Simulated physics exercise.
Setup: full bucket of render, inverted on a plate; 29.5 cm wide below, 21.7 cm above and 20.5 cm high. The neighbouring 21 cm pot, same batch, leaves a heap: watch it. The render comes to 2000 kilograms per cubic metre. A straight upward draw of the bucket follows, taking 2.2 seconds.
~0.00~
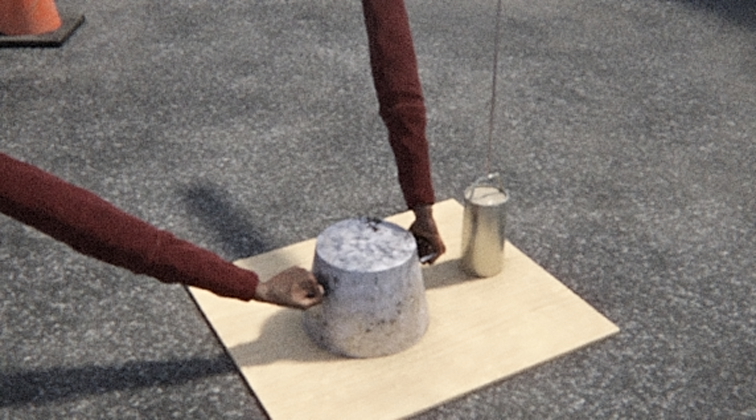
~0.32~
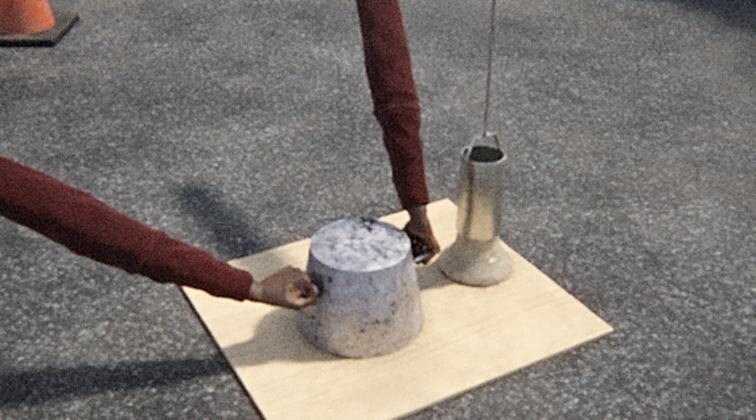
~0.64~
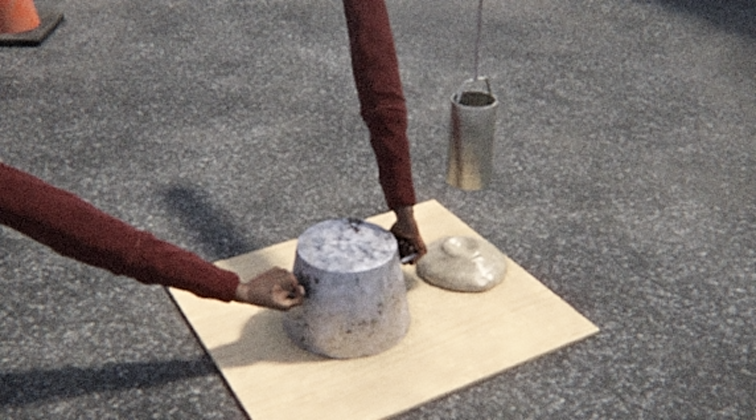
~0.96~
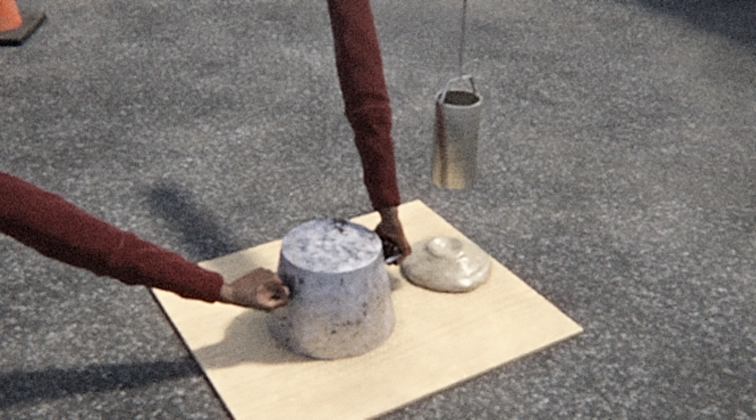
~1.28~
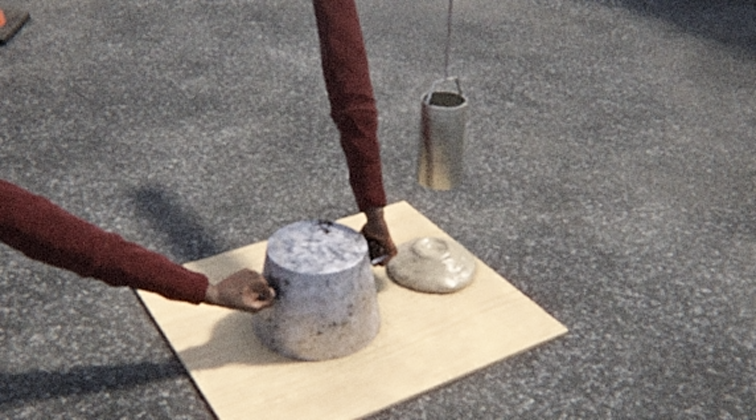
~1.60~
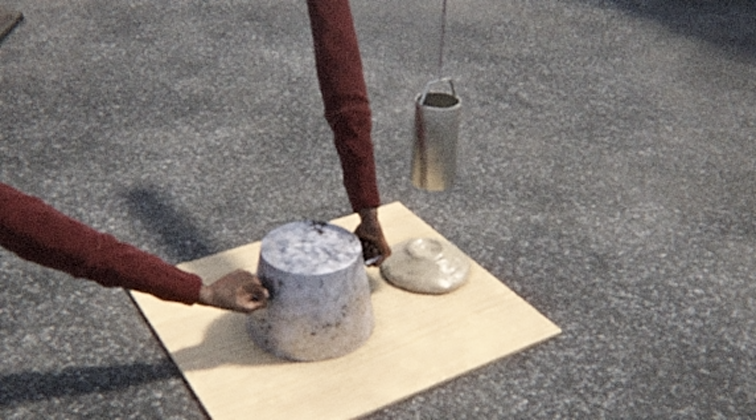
Two hands hold an upturned bucket while a metal pot lifts, leaving a pale heap.
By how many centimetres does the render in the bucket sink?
About 12 cm.
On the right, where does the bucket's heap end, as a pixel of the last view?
Position: Around (416, 321).
By 2.2 s, the bucket is up 5.5 cm; the render has come down 5.4 cm to 15 cm and is 40 cm wide.
By 2.7 s, the bucket is up 13 cm; the render has come down 12 cm to 8.9 cm and is 49 cm wide.
By 3.3 s, the bucket is up 21 cm; the render has come down 12 cm to 8.9 cm and is 49 cm wide.
By 3.9 s, the bucket is clear; the render has come down 12 cm to 8.9 cm and is 49 cm wide.
By 4.4 s, at rest, the bucket is clear; the render has come down 12 cm to 8.9 cm and is 50 cm wide.
